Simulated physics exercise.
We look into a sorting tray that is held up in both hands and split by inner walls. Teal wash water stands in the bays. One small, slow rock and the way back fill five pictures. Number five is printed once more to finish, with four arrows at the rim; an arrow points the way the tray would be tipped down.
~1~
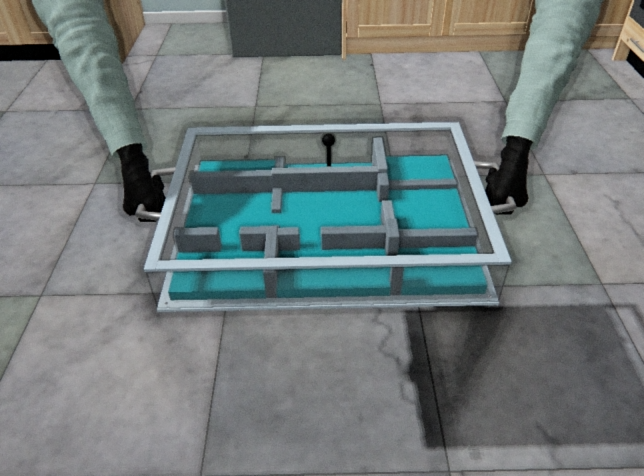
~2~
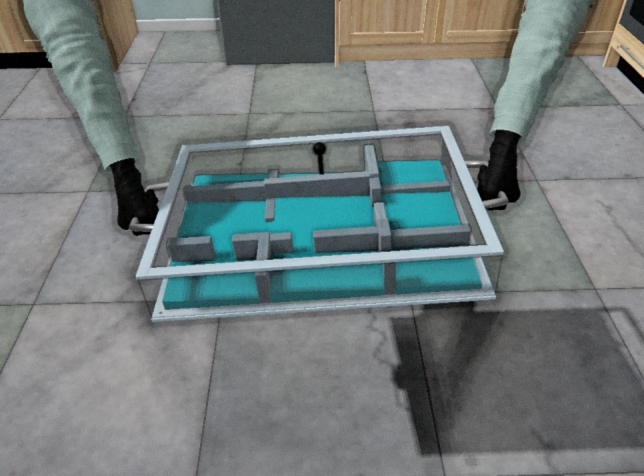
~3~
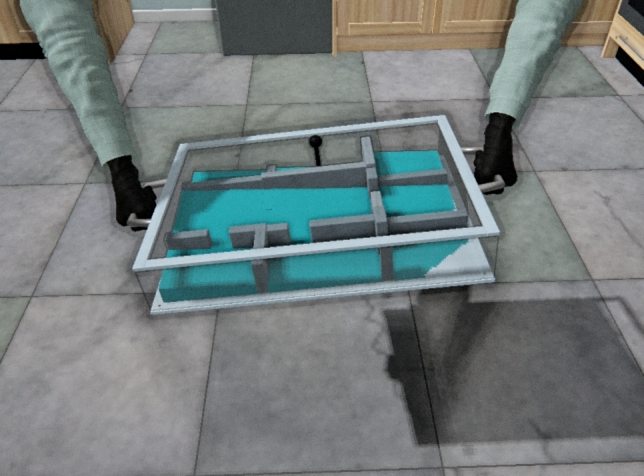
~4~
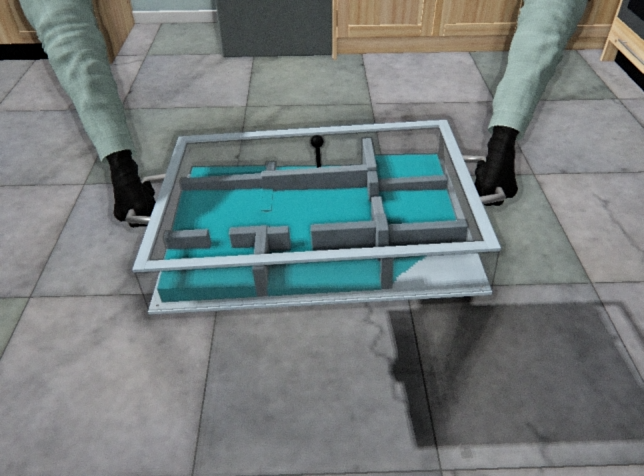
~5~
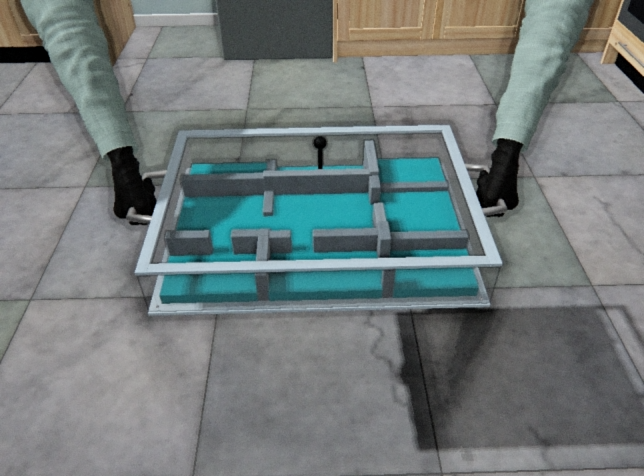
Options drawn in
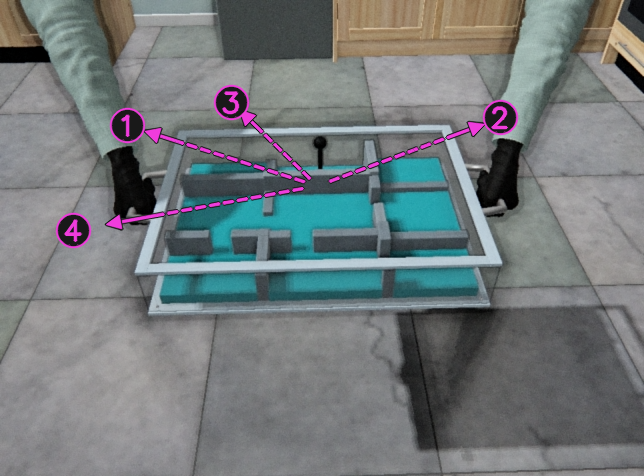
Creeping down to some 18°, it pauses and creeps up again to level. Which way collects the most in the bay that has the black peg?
The best direction is 3.
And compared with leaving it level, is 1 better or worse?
Better.
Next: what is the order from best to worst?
The order is 3, 1, 2, 4.
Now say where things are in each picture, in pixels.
In the first picture, the tray is level; deepest in the back right bay, at (415, 170), shallowest in the back middle; black peg at (329, 140).
The second picture shows tipped about 5° down to the back left; no wall is crossed.
The third picture shows tipped about 8° down to the back left; no wall is crossed; black peg at (316, 141).
The fourth picture shows tipped about 4° down to the back left; no wall is crossed.
In the fifth picture, the tray is level; deepest in the back right bay, at (406, 173), shallowest in the back middle; black peg at (320, 143).
In magenta, 1 ends at (150, 132); 2 ends at (479, 125); 3 ends at (243, 114); 4 ends at (111, 223).
Choosing 1, about 21 % of the liquid ends in the peg's bay; about 4 % goes over the rim.
Choosing 2, about 12 % of the liquid ends in the peg's bay; about 7 % goes over the rim.
Choosing 3, about 28 % of the liquid ends in the peg's bay; almost none goes over the rim.
Choosing 4, about 3 % of the liquid ends in the peg's bay; nothing spills.
